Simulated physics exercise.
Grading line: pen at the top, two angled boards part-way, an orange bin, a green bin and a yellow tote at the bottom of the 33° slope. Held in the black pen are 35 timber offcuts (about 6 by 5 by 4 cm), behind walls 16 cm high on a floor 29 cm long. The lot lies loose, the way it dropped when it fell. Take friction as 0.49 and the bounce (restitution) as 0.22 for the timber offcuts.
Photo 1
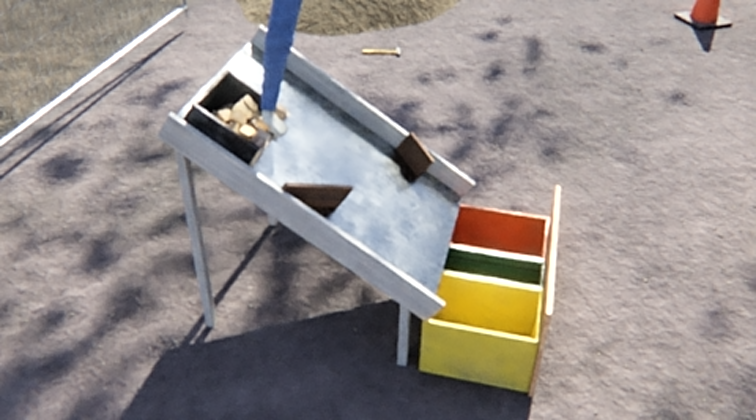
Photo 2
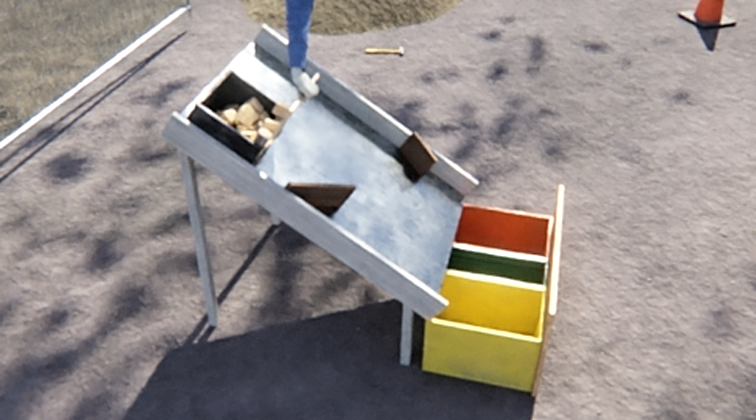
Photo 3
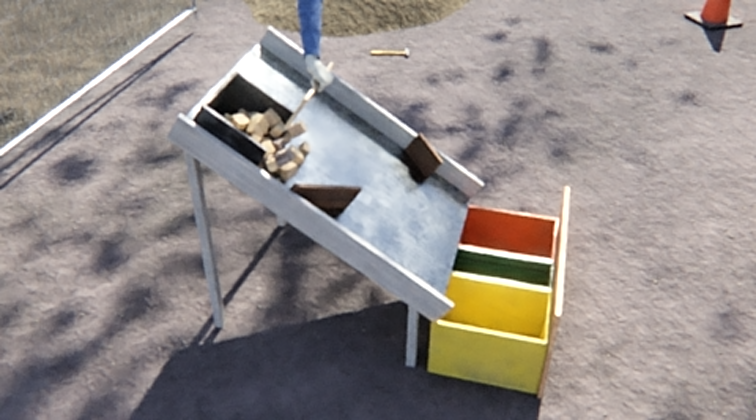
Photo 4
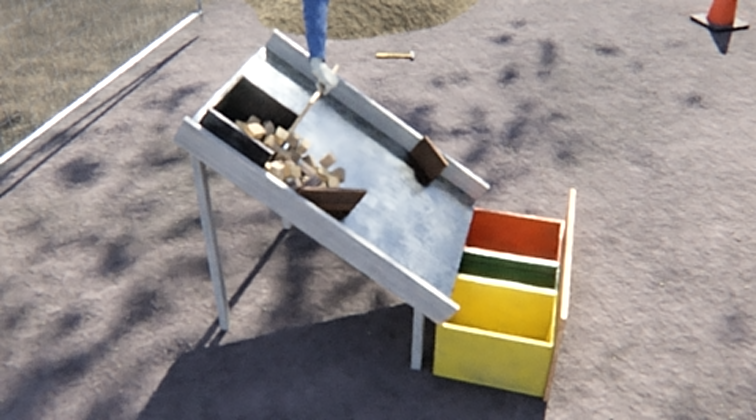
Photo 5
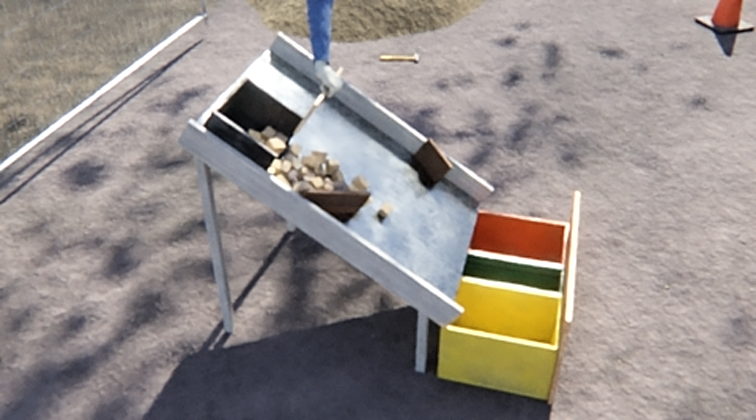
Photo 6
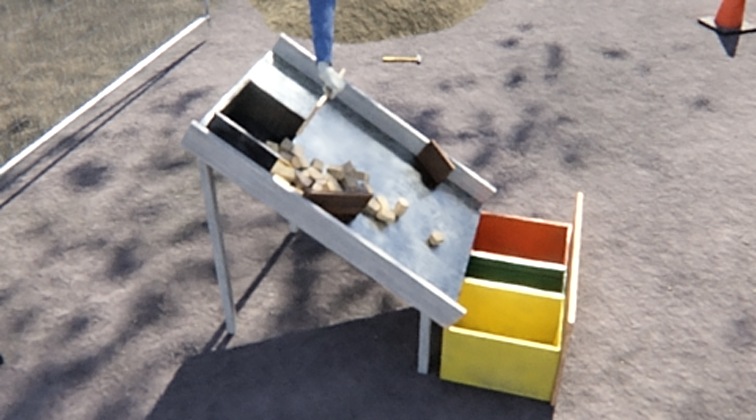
A heap of wooden chunks slid out of a black pen atop a sloping board after a blue arm drew back, bunching behind a brown angled board before a few slipped past it down the slope.
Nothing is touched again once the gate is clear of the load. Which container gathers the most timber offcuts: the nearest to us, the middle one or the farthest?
Most lands in the intermediate one.
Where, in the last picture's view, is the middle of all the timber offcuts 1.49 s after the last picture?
Look near pixel (475, 307).
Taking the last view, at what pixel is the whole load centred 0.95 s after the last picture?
Centre estimate - approximately (380, 223).
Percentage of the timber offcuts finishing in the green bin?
Close to 30 in a hundred of them.
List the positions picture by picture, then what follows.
In the first frame (each is followed by its nearest rim corner in this view; the camera pans a little), black pen, (196, 105); orange bin, (543, 260); none out.
Black pen, (199, 105), in the second frame.
Black pen, (205, 106); 12 out, in the third frame.
Black pen, (211, 109); 21 out, in the fourth frame.
Black pen, (215, 112); 26 out, the lowest offcut at (386, 210), in the fifth frame.
Black pen, (218, 113); orange bin, (565, 268); 31 out, the lowest offcut at (437, 238), in the sixth frame.
Then, 0.24 s after the last picture, 1 in the green bin, 33 on the slope and 1 in the air.
Then, 0.54 s after the last picture, 4 in the green bin, 1 in the yellow tote, 26 on the slope and 4 in the air.
Then, 0.95 s after the last picture, 2 in the orange bin, 8 in the green bin, 3 in the yellow tote, 20 on the slope and 2 in the air.
When it is over (1.49 s after the last picture), 2 in the orange bin, 11 in the green bin, 5 in the yellow tote and 17 on the slope.
